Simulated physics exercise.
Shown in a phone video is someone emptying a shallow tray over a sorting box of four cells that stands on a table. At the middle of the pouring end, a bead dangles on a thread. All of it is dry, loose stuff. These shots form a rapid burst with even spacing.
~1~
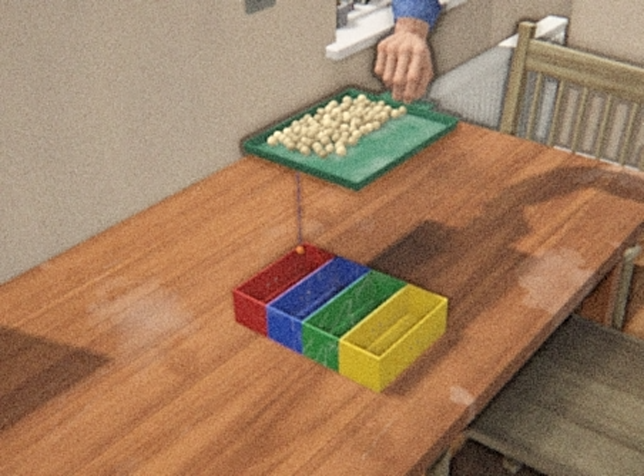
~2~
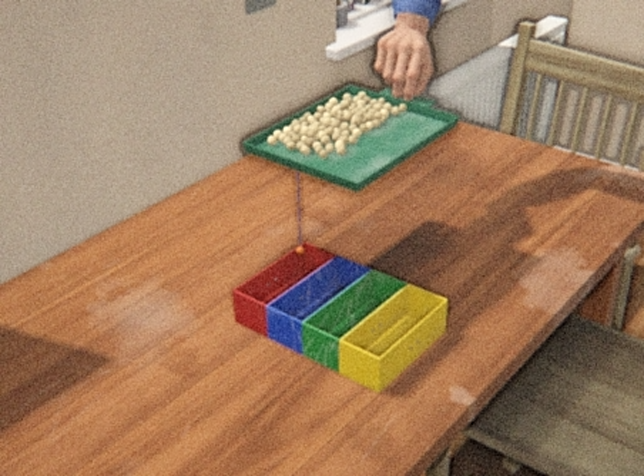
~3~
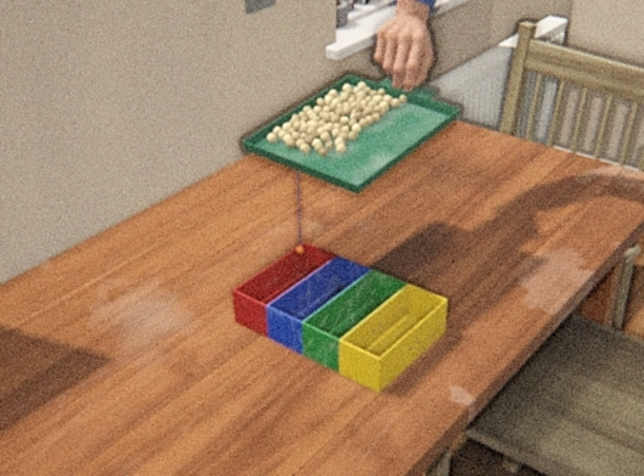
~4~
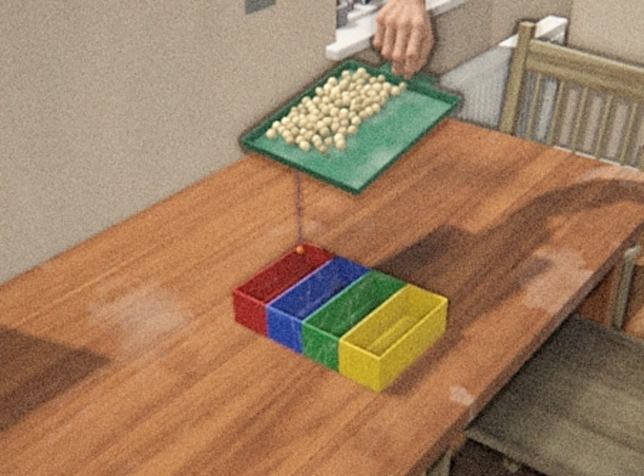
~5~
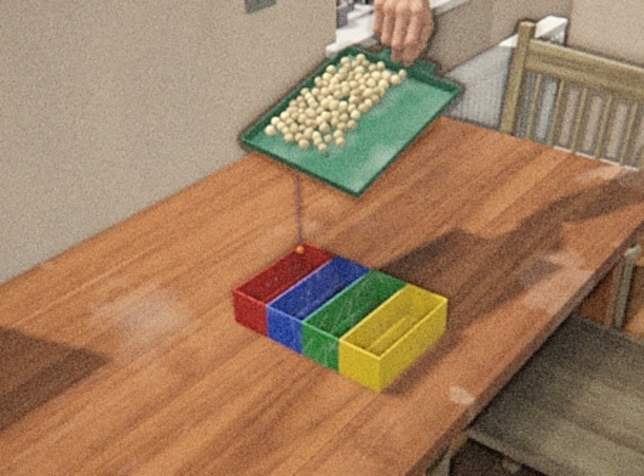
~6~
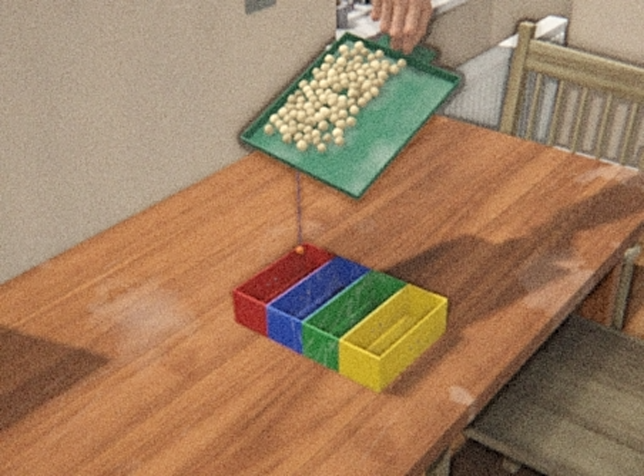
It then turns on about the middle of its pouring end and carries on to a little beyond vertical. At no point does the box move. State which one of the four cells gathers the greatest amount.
It is the blue cell.
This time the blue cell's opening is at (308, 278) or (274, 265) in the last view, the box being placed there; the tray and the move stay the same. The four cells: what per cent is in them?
Well, you'd get about 100 per cent and then about 90 per cent.
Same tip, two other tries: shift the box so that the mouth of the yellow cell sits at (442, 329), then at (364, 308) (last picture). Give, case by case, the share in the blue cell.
Trial 1: 30 percent; trial 2: 20 percent.
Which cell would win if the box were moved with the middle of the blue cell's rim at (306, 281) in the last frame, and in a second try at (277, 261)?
In the first try it is the green one, in the second it is yellow.
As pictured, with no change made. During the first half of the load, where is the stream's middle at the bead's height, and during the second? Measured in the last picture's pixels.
The leading part at (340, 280), the rest of it at (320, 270).
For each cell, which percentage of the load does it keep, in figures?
Estimated shares - red cell close to 20, blue cell close to 50, green cell close to 20, yellow cell close to 0.
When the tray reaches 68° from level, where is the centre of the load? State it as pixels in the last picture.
In the last view the centre sits at roughly (326, 150).
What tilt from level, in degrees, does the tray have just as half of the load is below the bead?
115°.
Soon after the last picture, tray tipped steeply; nearly all on the tray; a stray few falling or outside the box.
A little later, tray tipped past a quarter turn; about half on the tray; about a quarter in the blue cell; a small part in the green cell; a stray few in the red cell; a stray few in the yellow cell; about a quarter falling or outside the box.
Later still, tray tipped past a quarter turn; about half in the blue cell; about a quarter in the green cell; about a quarter in the red cell; a stray few in the yellow cell; a stray few falling or outside the box.
At rest, tray tipped past a quarter turn; about half in the blue cell; about a quarter in the green cell; about a quarter in the red cell; a stray few in the yellow cell; a stray few outside the box.
